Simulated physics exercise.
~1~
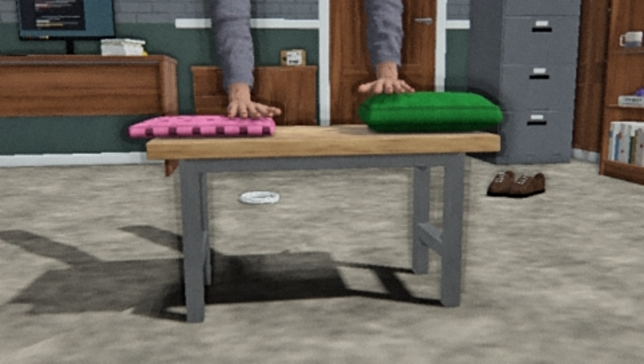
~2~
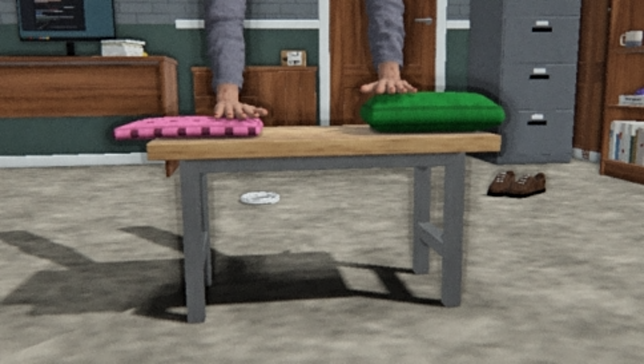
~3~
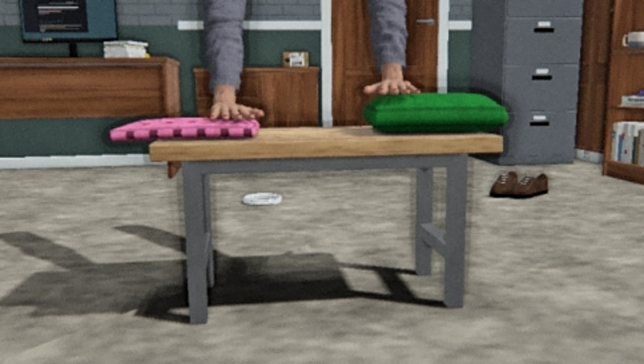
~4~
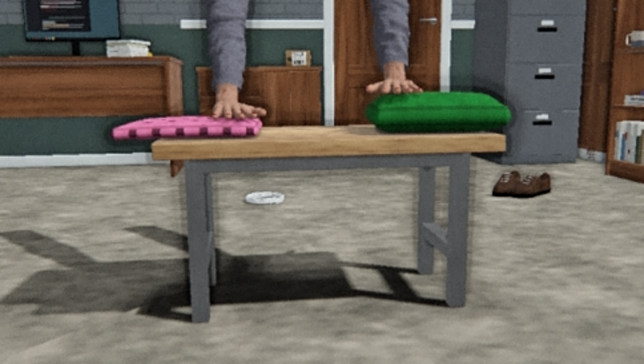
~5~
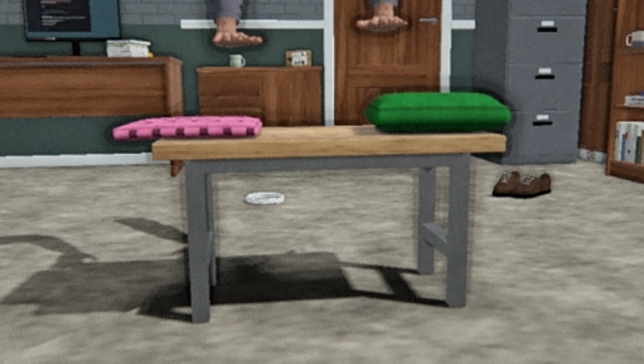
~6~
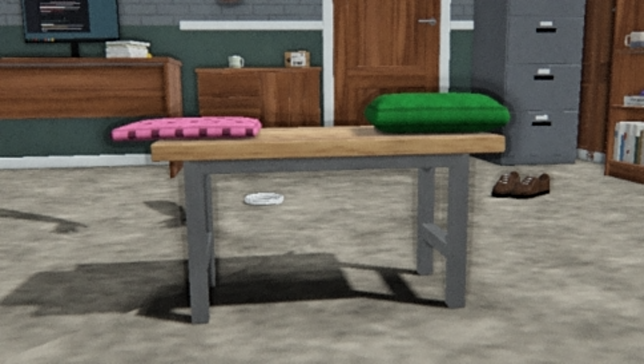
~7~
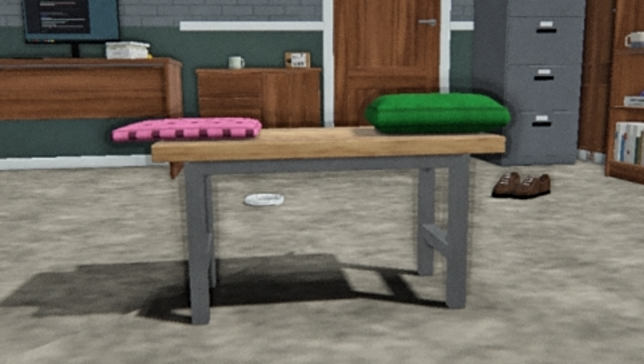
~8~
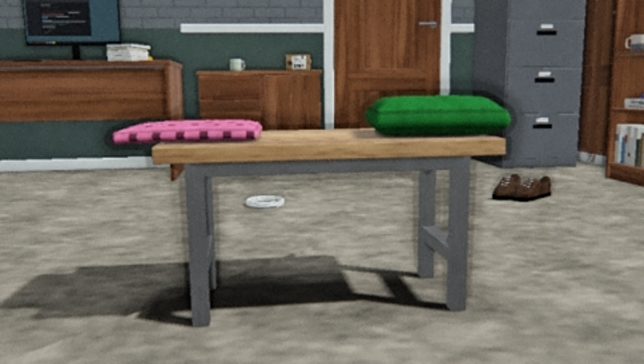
Pink seat pad sliding a little left under a hand on a low table, then both hands withdrawing, pad and green cushion staying put.
